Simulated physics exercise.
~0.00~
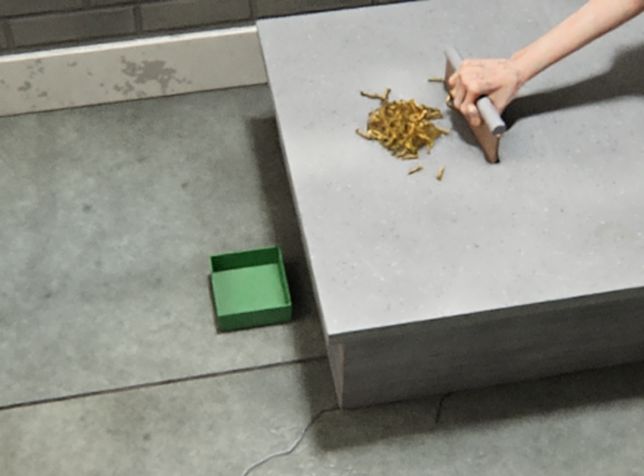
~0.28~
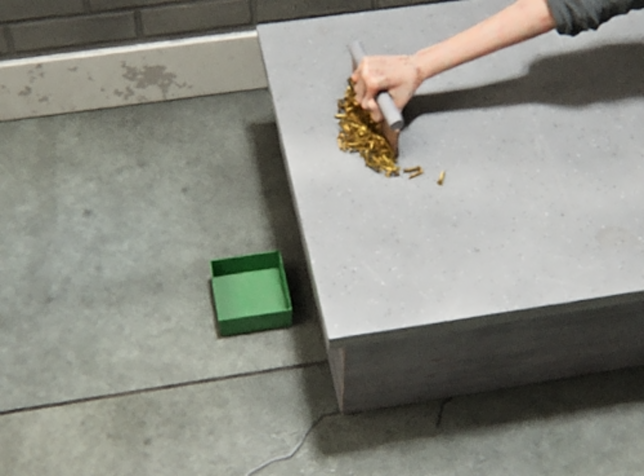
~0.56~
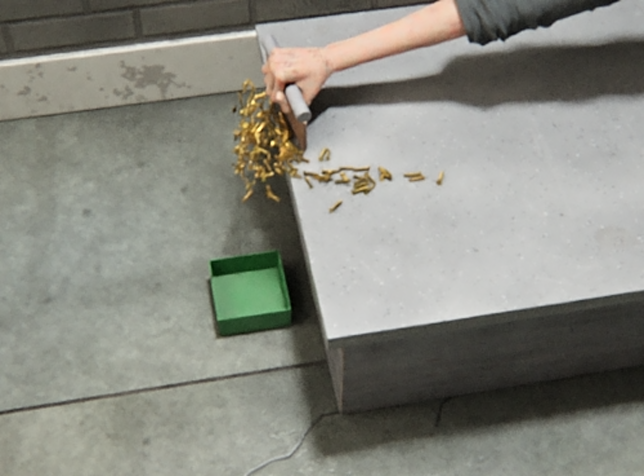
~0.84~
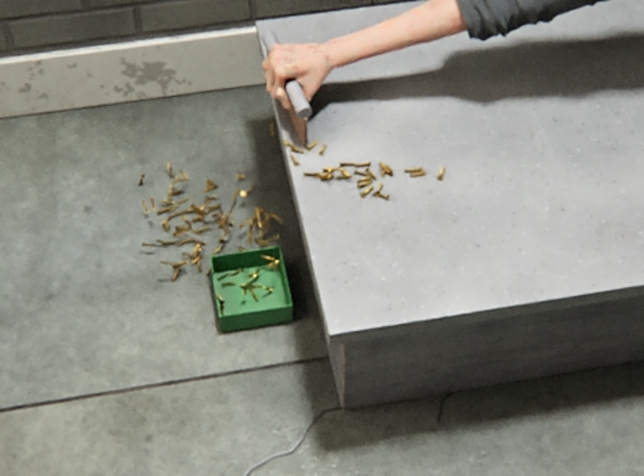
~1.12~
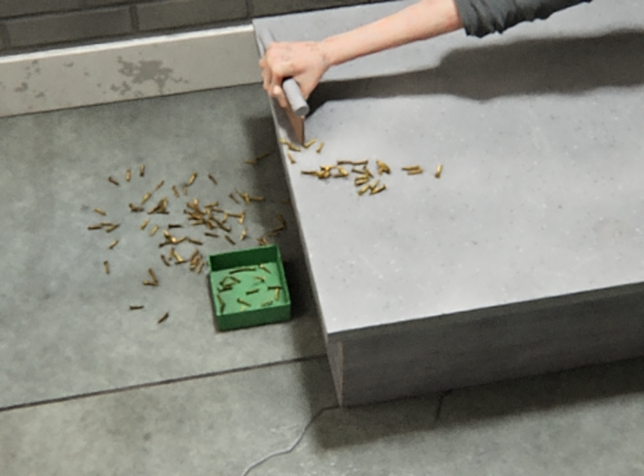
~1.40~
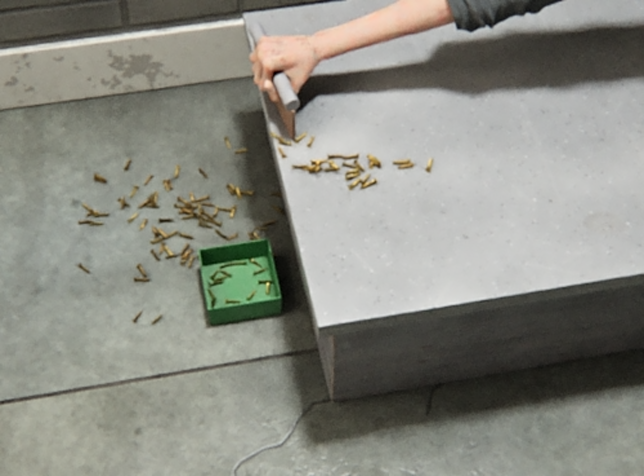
A hand grips a scraper on a broad grey slab, seen from above at an angle, with a heap of brass-coloured screws to its left. On the concrete floor left of the slab sits an open green tin, below a brick wall with a pale base. The hand pushes the heap left across the slab, leaving a few screws trailing behind. At the left edge the scraper stops, and much of the heap spills over. Most of the fallen screws scatter across the floor, some land in the tin, and a small group stays on the slab beside the resting hand.
